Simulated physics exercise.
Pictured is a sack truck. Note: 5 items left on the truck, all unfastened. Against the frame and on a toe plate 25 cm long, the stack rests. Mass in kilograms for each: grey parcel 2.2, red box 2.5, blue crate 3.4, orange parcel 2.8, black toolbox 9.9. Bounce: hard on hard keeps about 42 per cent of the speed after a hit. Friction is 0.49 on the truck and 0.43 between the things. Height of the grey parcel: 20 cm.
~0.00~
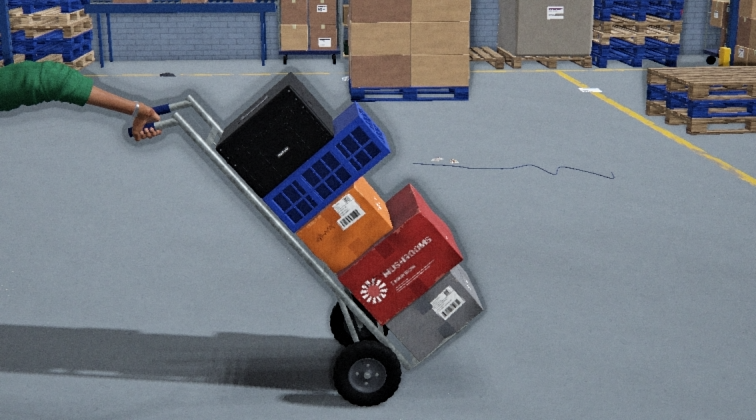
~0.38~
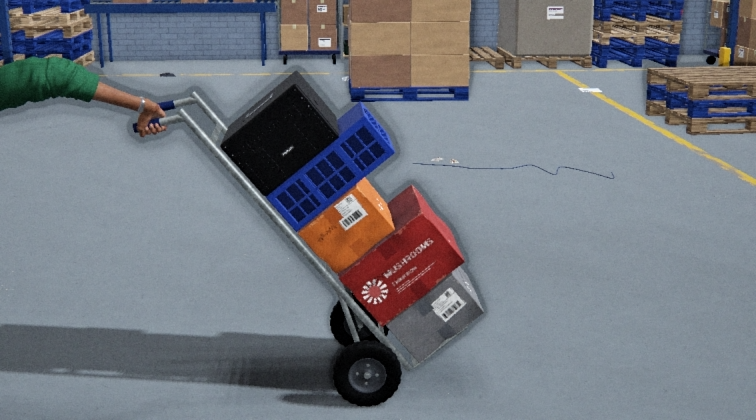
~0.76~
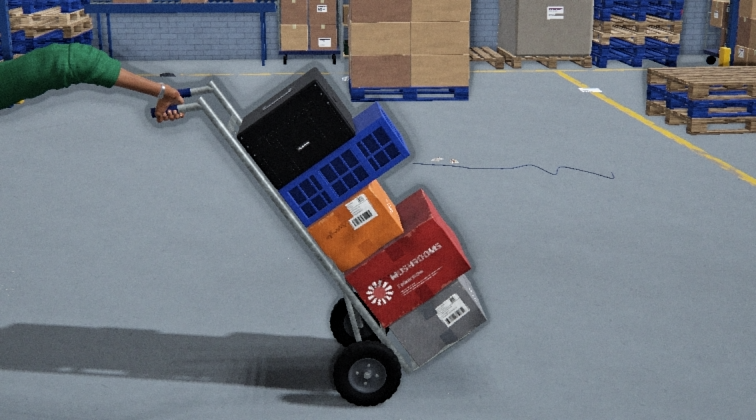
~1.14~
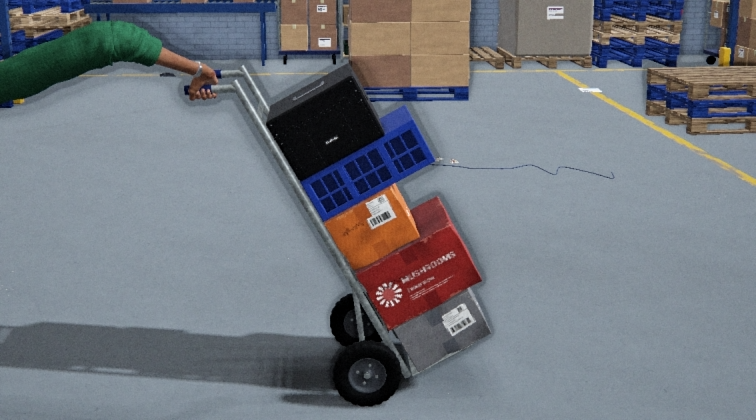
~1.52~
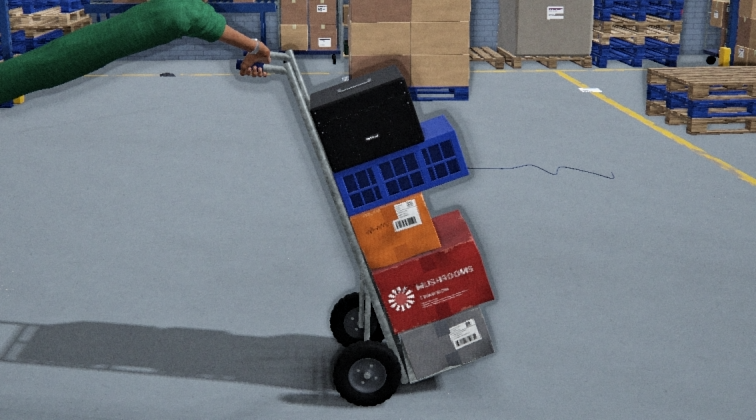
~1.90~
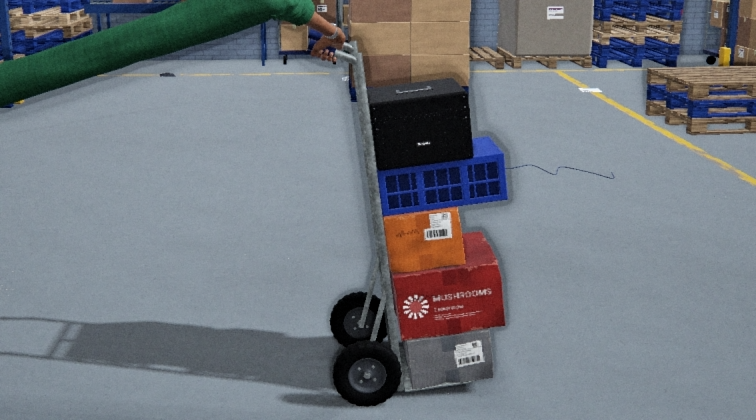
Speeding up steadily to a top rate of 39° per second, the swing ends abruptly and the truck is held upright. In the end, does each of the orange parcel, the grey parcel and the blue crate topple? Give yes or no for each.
Orange parcel: Yes, it topples; grey parcel: Yes, it topples; blue crate: Yes, it topples.
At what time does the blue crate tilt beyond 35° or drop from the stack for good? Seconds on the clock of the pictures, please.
I'd say around the 3.1 s mark.
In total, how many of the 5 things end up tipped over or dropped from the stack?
The count comes out at 5.
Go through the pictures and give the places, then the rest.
In the first frame, truck 40° back; orange parcel (343, 218); grey parcel (429, 298); blue crate (326, 166).
In the second frame, truck 39° back; red box (397, 253); black toolbox (281, 132).
In the third frame, truck 35° back; red box (403, 256); black toolbox (297, 126).
In the fourth frame, truck 28° back; red box (414, 261); black toolbox (325, 120).
In the fifth frame, truck 19° back; red box (428, 269); black toolbox (365, 117).
In the sixth frame, truck 7° back; orange parcel (420, 228); grey parcel (443, 338); blue crate (438, 175).
After 2.90 s, truck upright; blue crate 20° off its base near (537, 192); orange parcel 20° off its base near (492, 230); grey parcel 19° off its base near (454, 339).
After 3.40 s, truck upright; red box, blue crate, orange parcel and black toolbox now dropped from the stack; grey parcel 67° off its base near (490, 329).
After 3.90 s, truck upright; grey parcel on its side near (512, 334).
In the end (5.4 s), dropped from the stack and tipped over, red box, blue crate, orange parcel and black toolbox; toppled on the truck, grey parcel. At the end, from the last picture's camera, orange parcel near (654, 339), grey parcel near (512, 334).
